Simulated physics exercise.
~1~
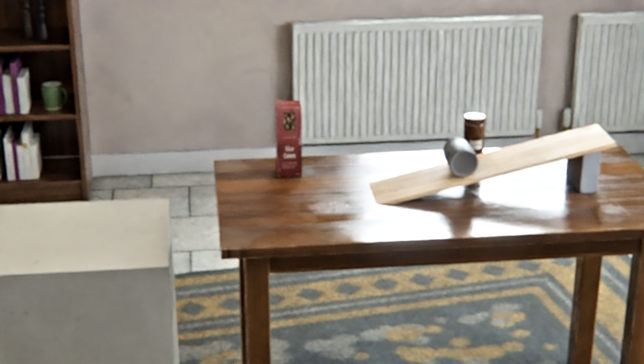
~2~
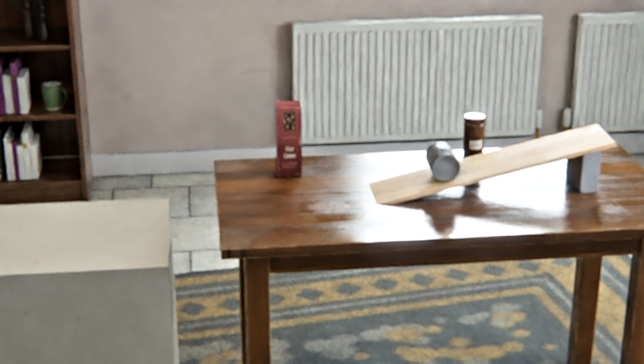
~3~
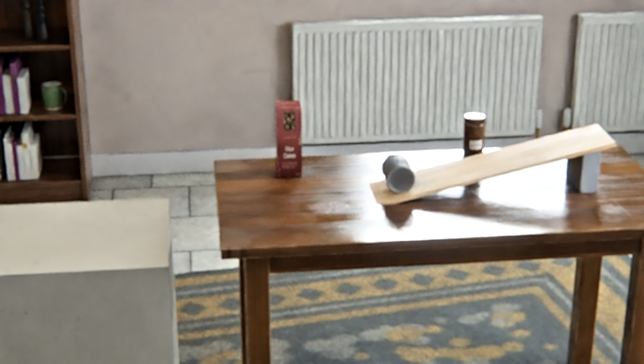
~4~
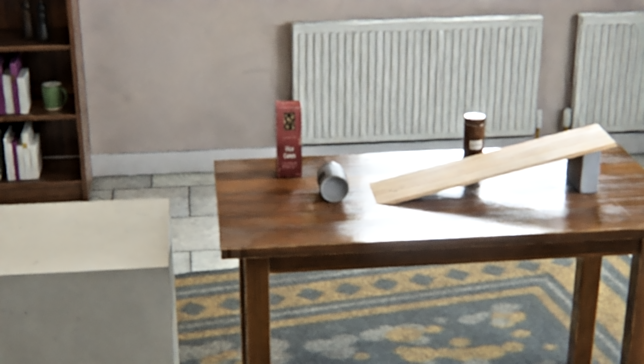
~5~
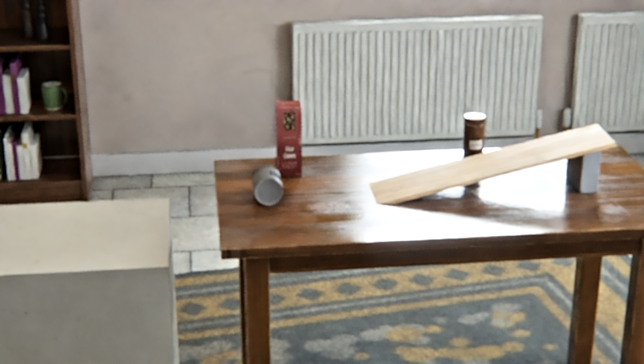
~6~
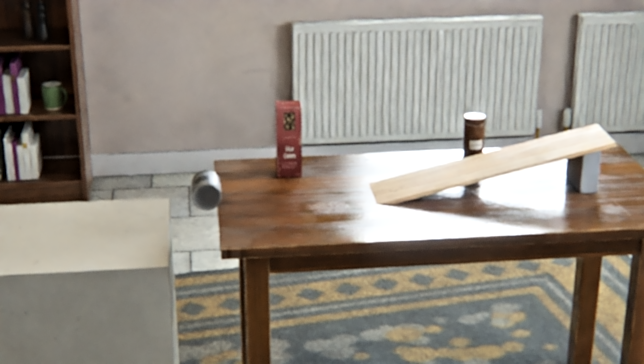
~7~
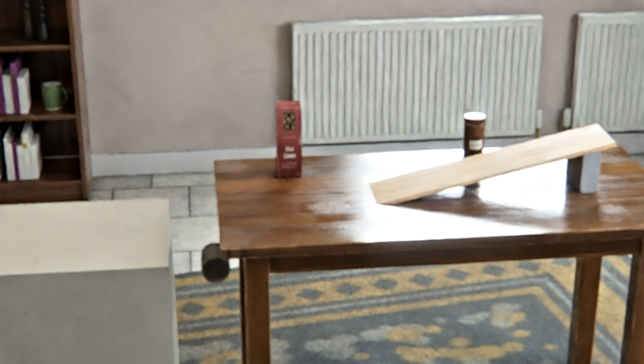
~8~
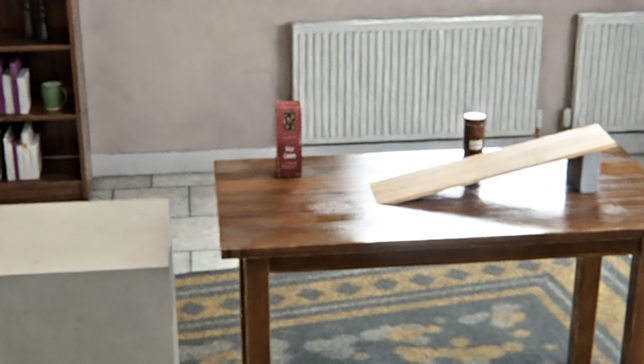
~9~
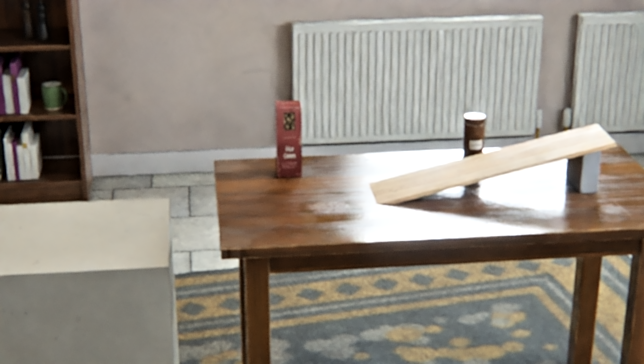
Wooden table with a grey jar rolling left down a ramp, passing a red carton and dropping off the edge out of sight.
